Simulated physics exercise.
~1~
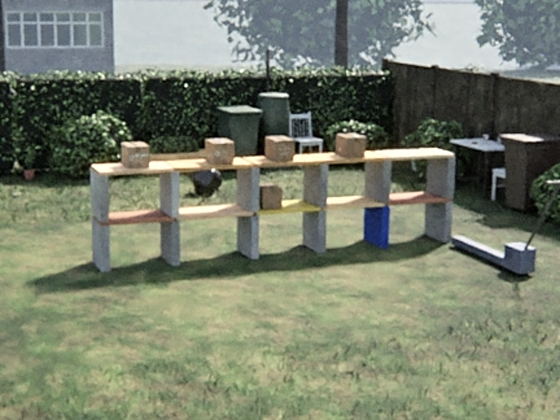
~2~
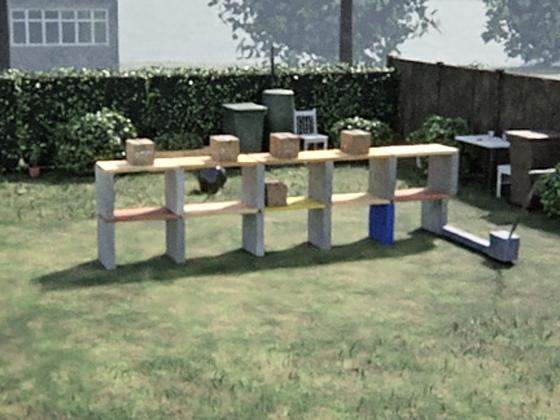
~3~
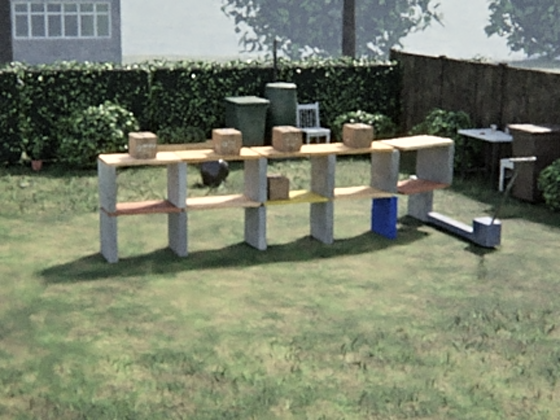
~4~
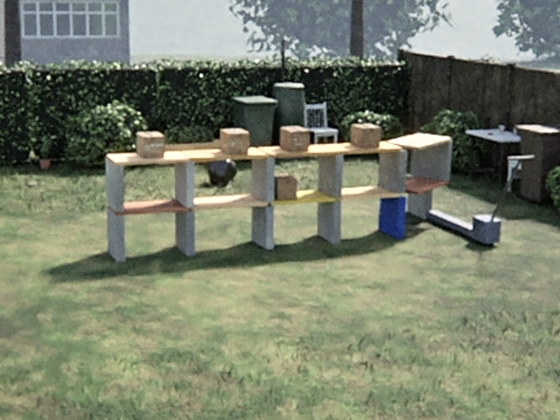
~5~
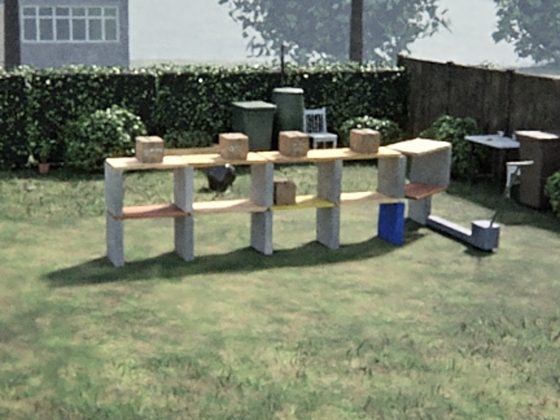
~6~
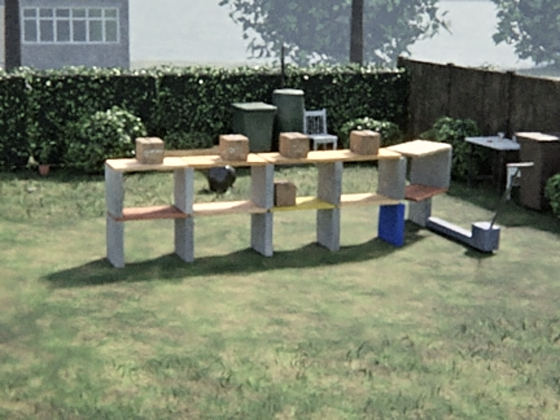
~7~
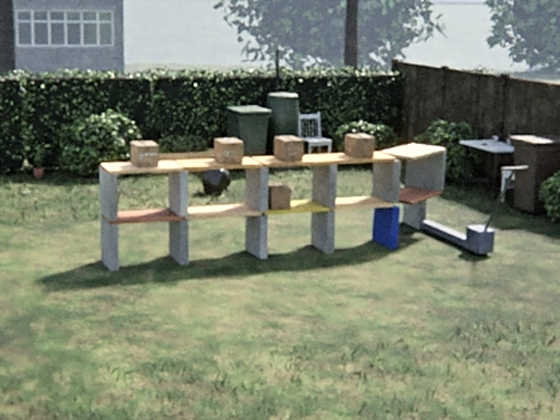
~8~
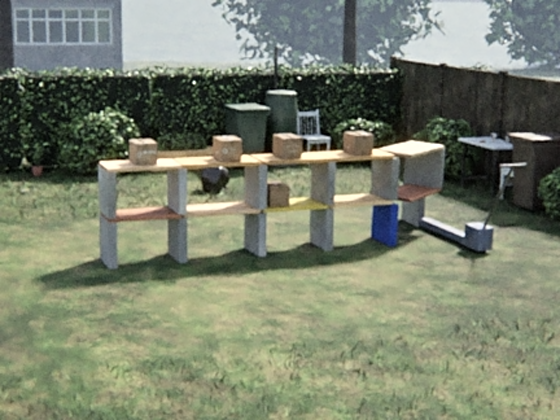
A low jack on the grass slid left into the right end of a two-tier row of grey blocks and boards, skewing the end section slightly, then nearly stopped, with the boxes on top, the yellow board and the blue upright all still standing in place.
